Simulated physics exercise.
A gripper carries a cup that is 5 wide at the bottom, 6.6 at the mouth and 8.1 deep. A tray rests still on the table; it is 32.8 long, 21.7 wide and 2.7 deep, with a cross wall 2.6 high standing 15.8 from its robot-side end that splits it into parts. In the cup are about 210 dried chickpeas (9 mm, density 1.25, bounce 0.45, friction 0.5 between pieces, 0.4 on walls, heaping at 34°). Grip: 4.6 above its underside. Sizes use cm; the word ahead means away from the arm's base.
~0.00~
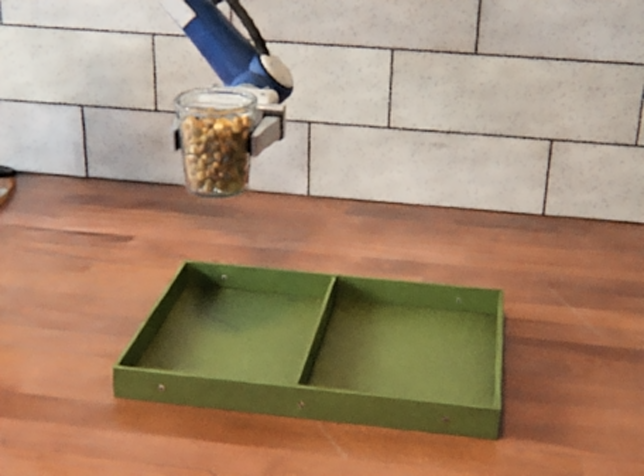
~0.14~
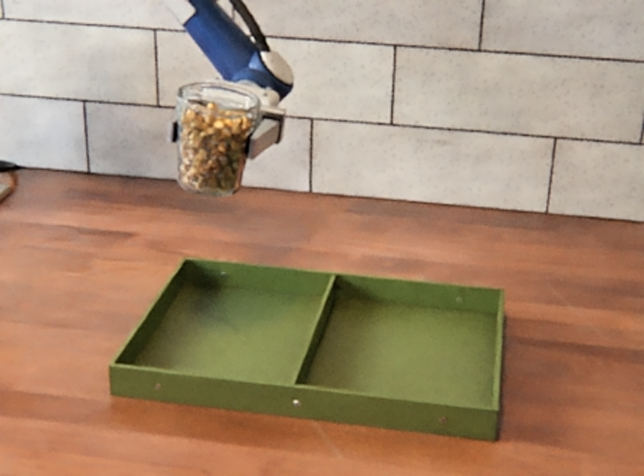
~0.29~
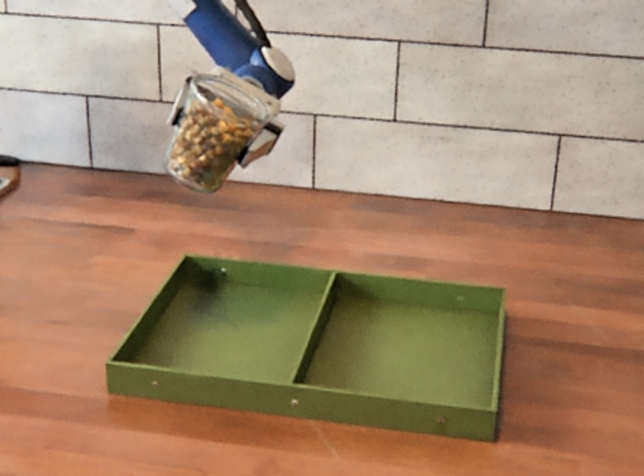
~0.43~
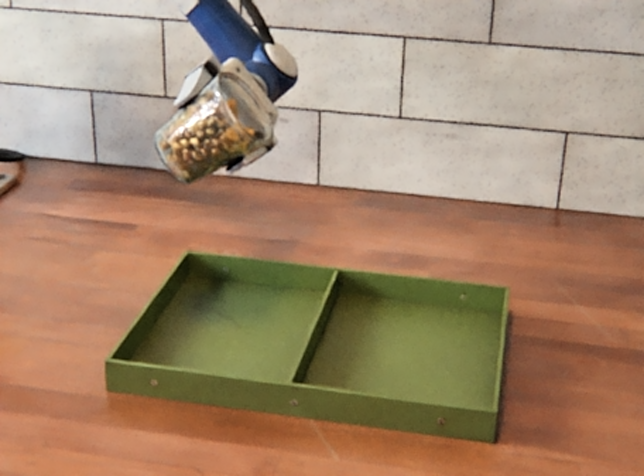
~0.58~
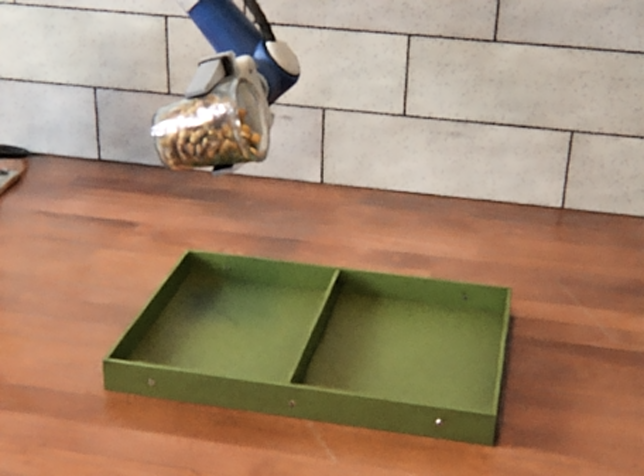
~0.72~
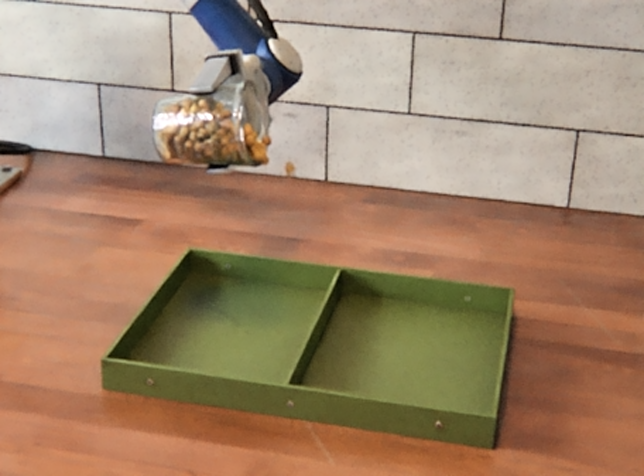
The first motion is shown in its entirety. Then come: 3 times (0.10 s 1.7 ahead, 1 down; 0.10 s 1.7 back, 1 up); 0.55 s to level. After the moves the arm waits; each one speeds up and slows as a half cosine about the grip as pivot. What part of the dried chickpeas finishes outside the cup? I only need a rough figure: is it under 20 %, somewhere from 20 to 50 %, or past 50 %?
Roughly, it is somewhere from 20 to 50 %.
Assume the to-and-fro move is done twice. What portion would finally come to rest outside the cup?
Near 25 per cent.
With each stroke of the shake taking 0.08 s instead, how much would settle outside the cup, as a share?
Roughly 40 percent then.
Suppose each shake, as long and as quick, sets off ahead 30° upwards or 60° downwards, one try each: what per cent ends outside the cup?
Result: Approx. 60 % and 15 %, one try each.
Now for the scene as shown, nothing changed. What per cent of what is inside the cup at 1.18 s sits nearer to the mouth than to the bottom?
45 %.
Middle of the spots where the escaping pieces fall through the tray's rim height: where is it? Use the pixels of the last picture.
Estimated centre near (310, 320) in pixels.
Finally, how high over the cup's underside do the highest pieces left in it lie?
I'd put it at close to 6.5 centimetres.
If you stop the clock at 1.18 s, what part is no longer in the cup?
About 25 in a hundred parts are out by then.
After 1.18 s, tilted 79° forward, highest piece 21 above the table; 162 in the cup, 18 in the far-side part, 15 in the robot-side part, 18 in flight or on a rim.
After 1.64 s, tilted 29° forward, highest piece 23 above the table; 138 in the cup, 45 in the robot-side part, 30 in the far-side part.
After 2.07 s, level, highest piece 23 above the table; 138 in the cup, 45 in the robot-side part, 30 in the far-side part.
After 3.12 s, level, highest piece 23 above the table; 138 in the cup, 45 in the robot-side part, 30 in the far-side part.
At rest, 138 in the cup, 45 in the robot-side part, 30 in the far-side part. That is 35 % outside the cup.
